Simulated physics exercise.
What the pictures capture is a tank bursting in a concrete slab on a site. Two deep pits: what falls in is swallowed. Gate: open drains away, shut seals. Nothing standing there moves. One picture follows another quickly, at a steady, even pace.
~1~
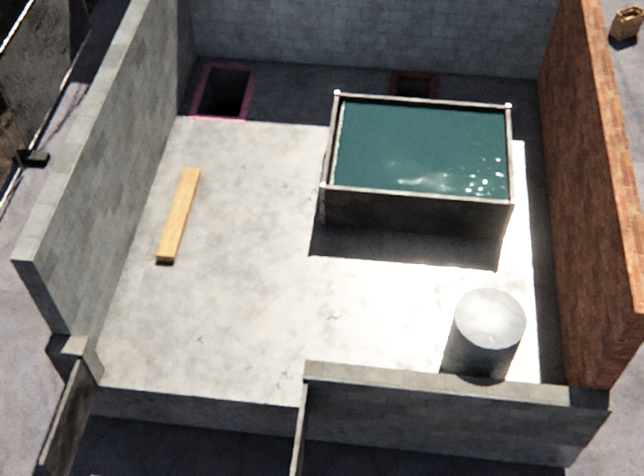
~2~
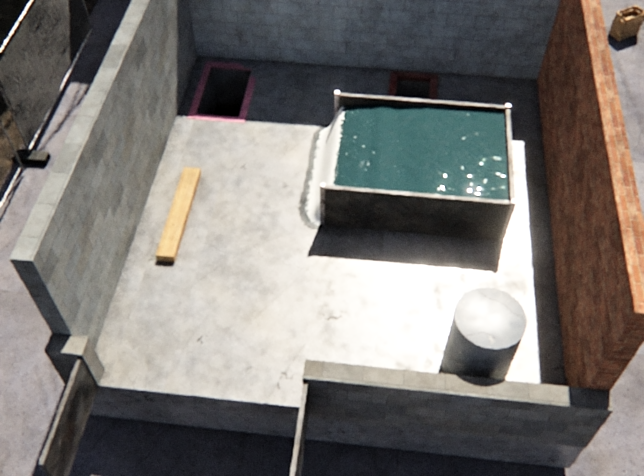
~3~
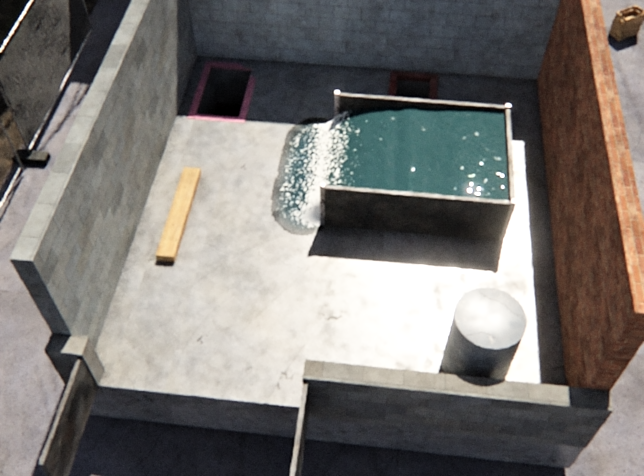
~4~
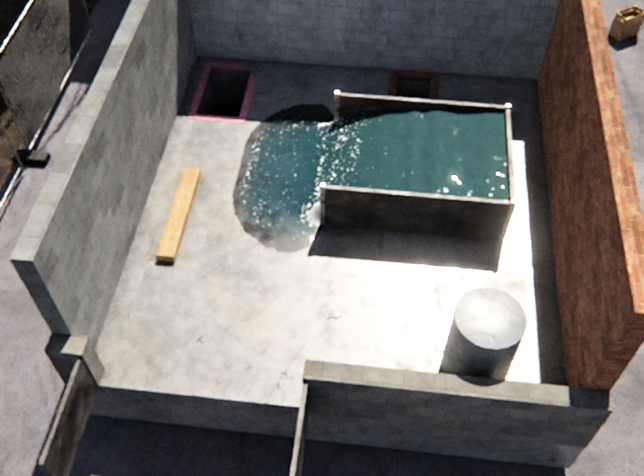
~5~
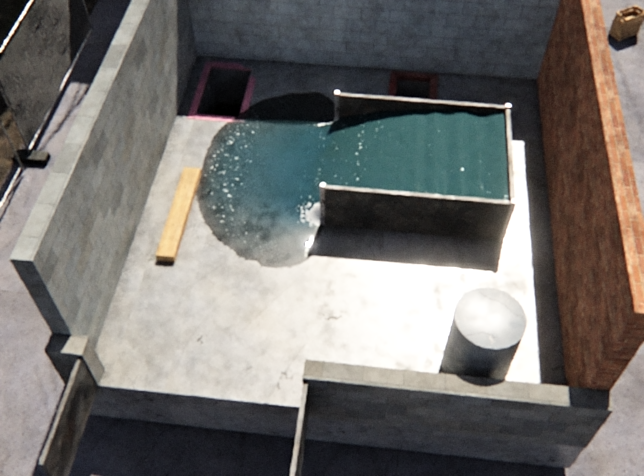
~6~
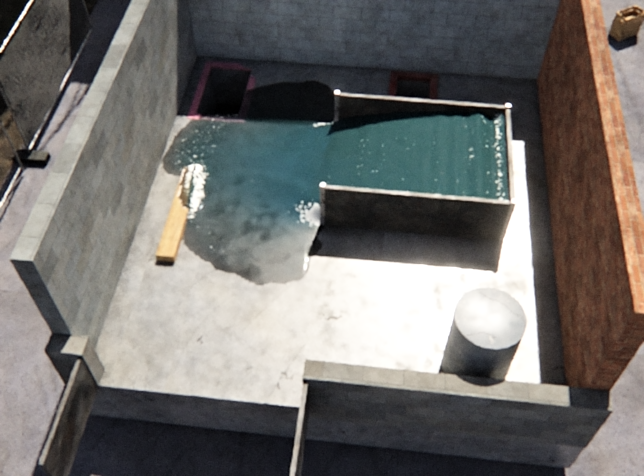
In this clip, a water tank in a walled concrete yard opens on its left side, and water pours out, spreading leftward across the pale floor in a widening pool until it reaches and splashes against a wooden plank.
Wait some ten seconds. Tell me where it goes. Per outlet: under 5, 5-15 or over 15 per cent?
Per outlet: Gate over 15 per cent; red pit under 5 per cent; pink pit over 15 per cent.
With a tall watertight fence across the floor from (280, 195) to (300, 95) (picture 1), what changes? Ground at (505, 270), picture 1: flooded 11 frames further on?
Waterless.
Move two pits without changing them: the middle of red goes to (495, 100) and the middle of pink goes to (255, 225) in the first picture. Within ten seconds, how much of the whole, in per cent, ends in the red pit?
Share for the red pit: 8 percent.
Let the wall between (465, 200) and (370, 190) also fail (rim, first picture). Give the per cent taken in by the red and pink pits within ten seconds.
In percent: Red 4, pink 6.
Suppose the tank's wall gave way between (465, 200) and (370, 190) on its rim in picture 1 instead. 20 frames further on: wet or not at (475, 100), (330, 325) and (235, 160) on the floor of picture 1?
Unsoaked, then soaked, then unsoaked.
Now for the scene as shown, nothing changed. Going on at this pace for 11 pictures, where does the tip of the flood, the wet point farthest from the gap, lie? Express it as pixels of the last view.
My pick would be pixel (91, 366).
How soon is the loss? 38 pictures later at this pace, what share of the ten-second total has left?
It works out at roughly 80 per cent.
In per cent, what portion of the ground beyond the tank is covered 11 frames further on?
Some 40 in a hundred.
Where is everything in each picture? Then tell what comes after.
In the first picture, the water tank at (419, 149) is whole and still.
In the second picture, water pours out at (332, 165) and has run to a hidden place.
In the third picture, the front is at (307, 123), out from the gap at (332, 166).
In the fourth picture, water pours out at (332, 167) and has run to (279, 116).
In the fifth picture, water pours out at (332, 168) and has run to (221, 136).
In the sixth picture, water pours out at (332, 168) and has run to (172, 154).
A moment on, water covers 35 % of the floor; the gate 0 %, the red pit 0 %, the pink pit 3 %.
Next, water covers 40 % of the floor; the gate 0 %, the red pit 0 %, the pink pit 10 %.
Then, water covers 45 % of the floor; the gate 9 %, the red pit 0 %, the pink pit 24 %.
Later, water covers 55 % of the floor; the gate 25 %, the red pit 0 %, the pink pit 36 %.
In the end, water covers 60 % of the floor; the gate 35 %, the red pit 0 %, the pink pit 43 %.
